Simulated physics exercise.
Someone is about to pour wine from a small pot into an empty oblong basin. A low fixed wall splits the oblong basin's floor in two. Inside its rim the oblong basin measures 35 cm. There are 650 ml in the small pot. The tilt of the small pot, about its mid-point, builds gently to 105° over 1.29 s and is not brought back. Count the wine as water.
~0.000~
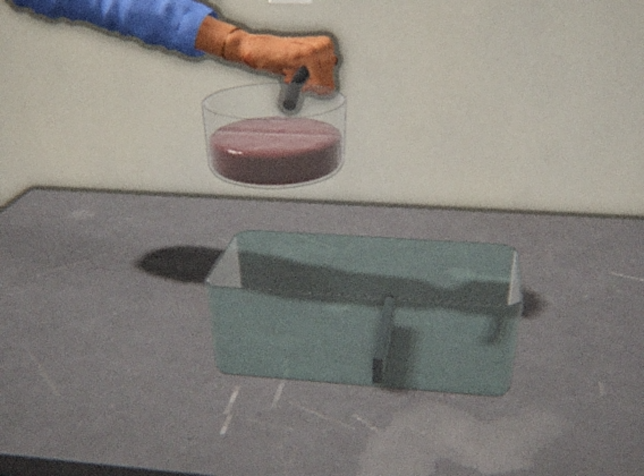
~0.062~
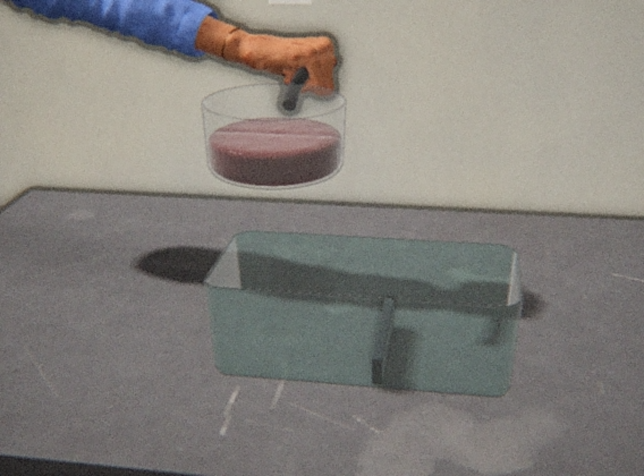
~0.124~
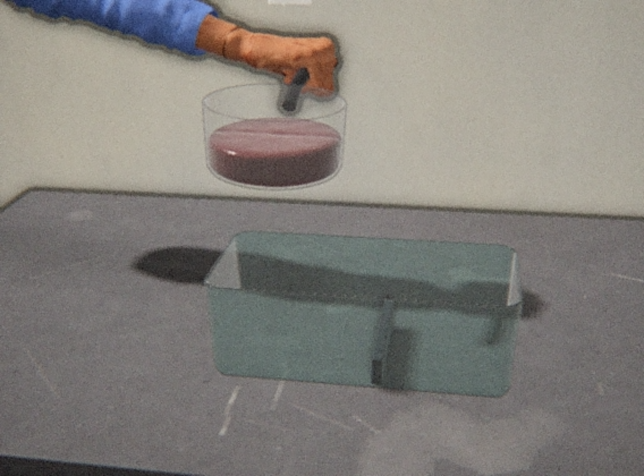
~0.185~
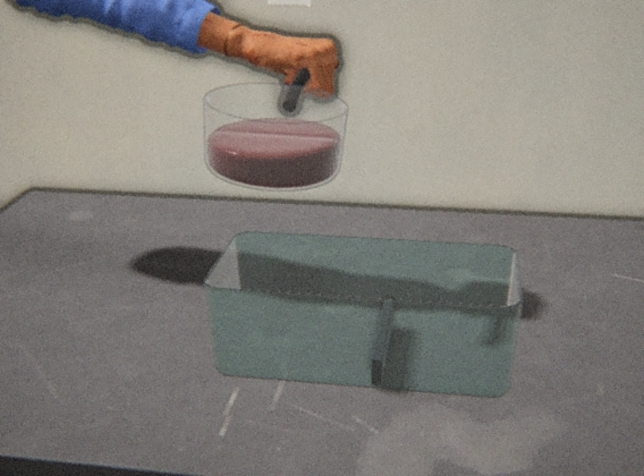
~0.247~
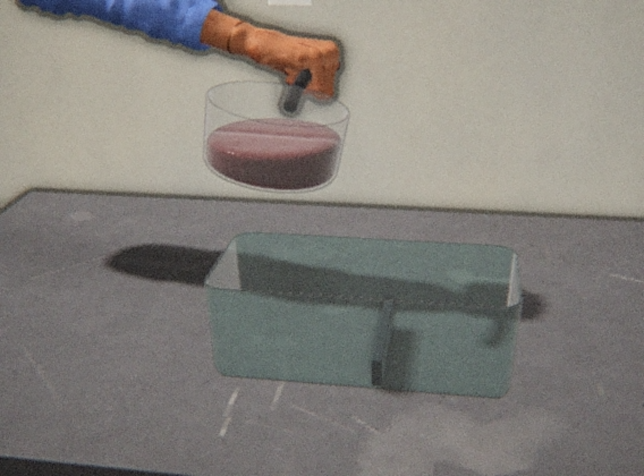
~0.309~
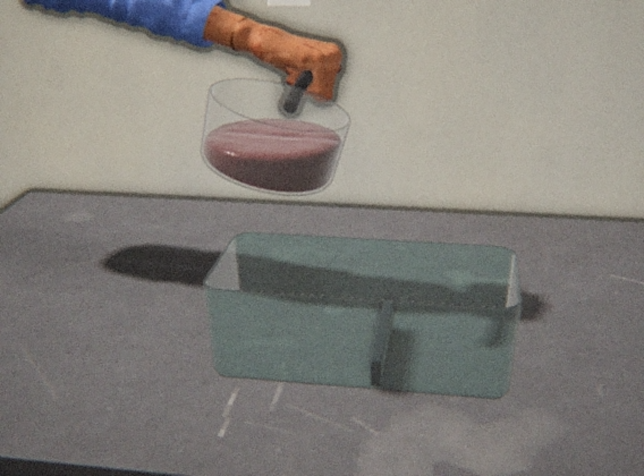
A gloved hand slowly tilting a clear round pot of dark red liquid rightward above an empty green oblong basin on a grey table.
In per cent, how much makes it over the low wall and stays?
About 54 per cent.
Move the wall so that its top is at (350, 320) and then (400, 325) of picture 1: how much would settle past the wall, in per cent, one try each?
In turn about 90 and 30 per cent.
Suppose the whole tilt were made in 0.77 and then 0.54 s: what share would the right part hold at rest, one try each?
In turn about 45 and 35 per cent.
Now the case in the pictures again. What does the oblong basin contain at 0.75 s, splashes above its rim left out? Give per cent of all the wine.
About 5 per cent.
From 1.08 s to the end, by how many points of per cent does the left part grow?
Some 24 per cent.
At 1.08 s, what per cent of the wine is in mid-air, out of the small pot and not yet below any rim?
Near 14 in a hundred.
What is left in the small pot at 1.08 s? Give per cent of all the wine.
Some 14 per cent.
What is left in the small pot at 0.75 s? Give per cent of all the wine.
Some 66 per cent.
By 0.75 s the tilt is 66° and 67 per cent is still to pour, 2 is left of the wall and 3 right of it.
By 1.08 s the tilt is 98° and 15 per cent is still to pour, 20 is left of the wall and 51 right of it.
By 1.42 s the tilt is 105° and 1 per cent is still to pour, 43 is left of the wall and 54 right of it.
By 1.79 s the tilt is 105° and 0 per cent is still to pour, 45 is left of the wall and 55 right of it.
At rest 45 per cent lies left of the wall, 54 right of it and 1 outside.
